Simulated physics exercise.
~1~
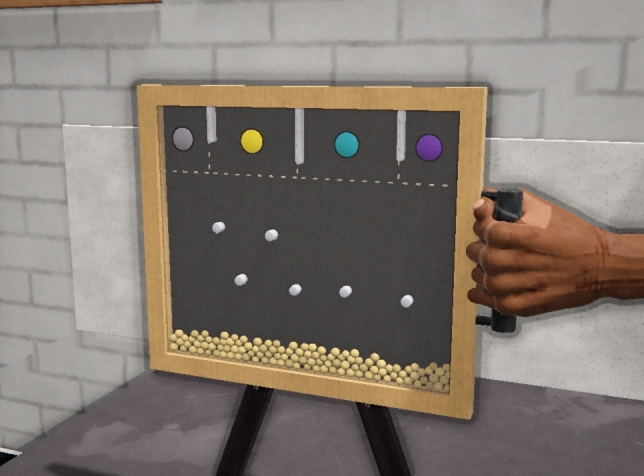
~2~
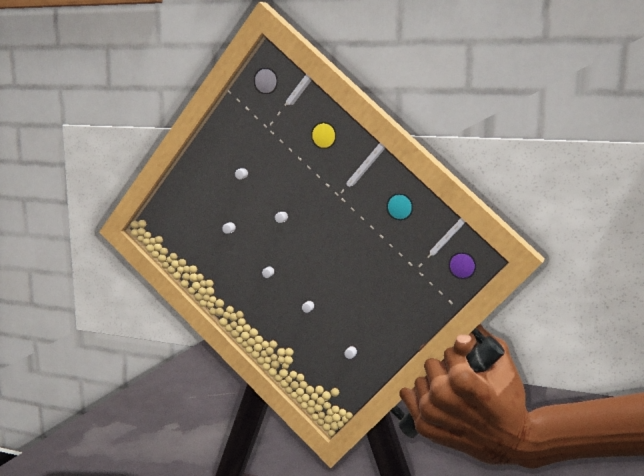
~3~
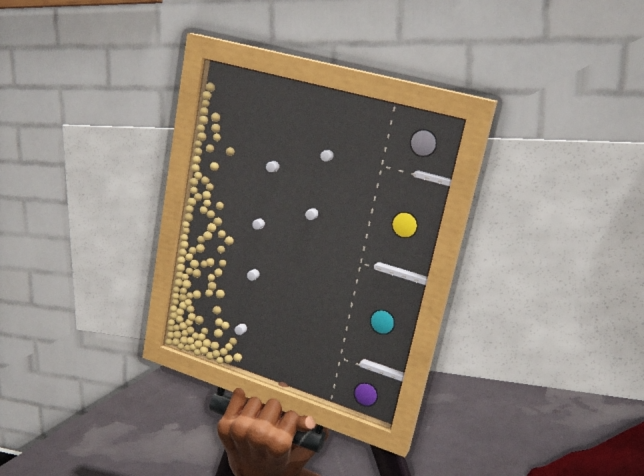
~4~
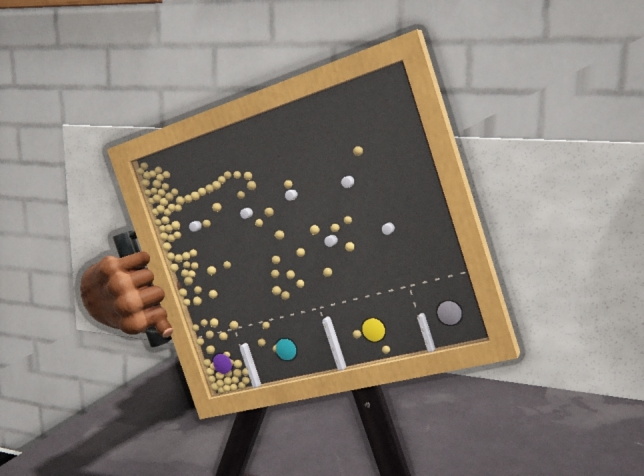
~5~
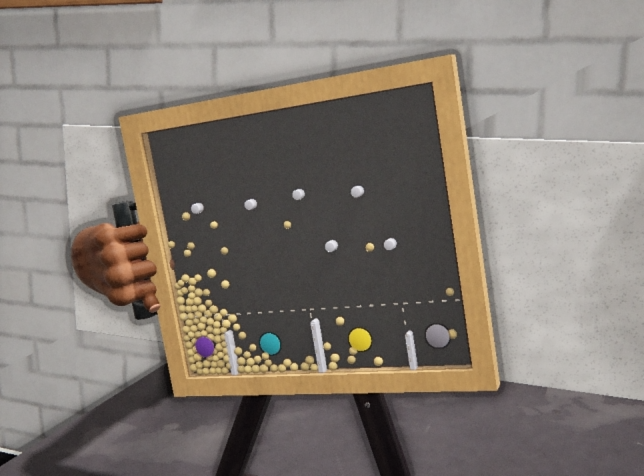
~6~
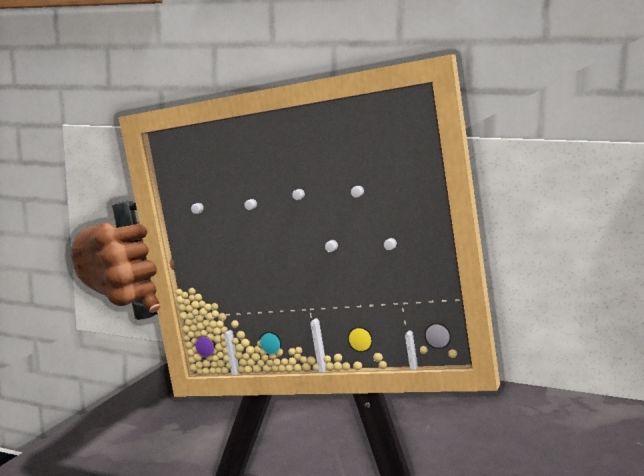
A wooden-framed shadow box with a dark back stands on black legs before a pale brick wall, seen from the front by a still camera. Pale beads lie along its bottom, six whitish pegs dot the middle, and grey, yellow, turquoise and purple stickers mark four pockets along the top. A hand grips the handle on the right and swings the box clockwise, down and around to the left. The beads slide into a corner, pile along the left side, then scatter down among the pegs. The box stops nearly upside down, slightly tilted, with most beads heaped at lower left, the purple pocket fullest, turquoise next, and few in yellow and grey.
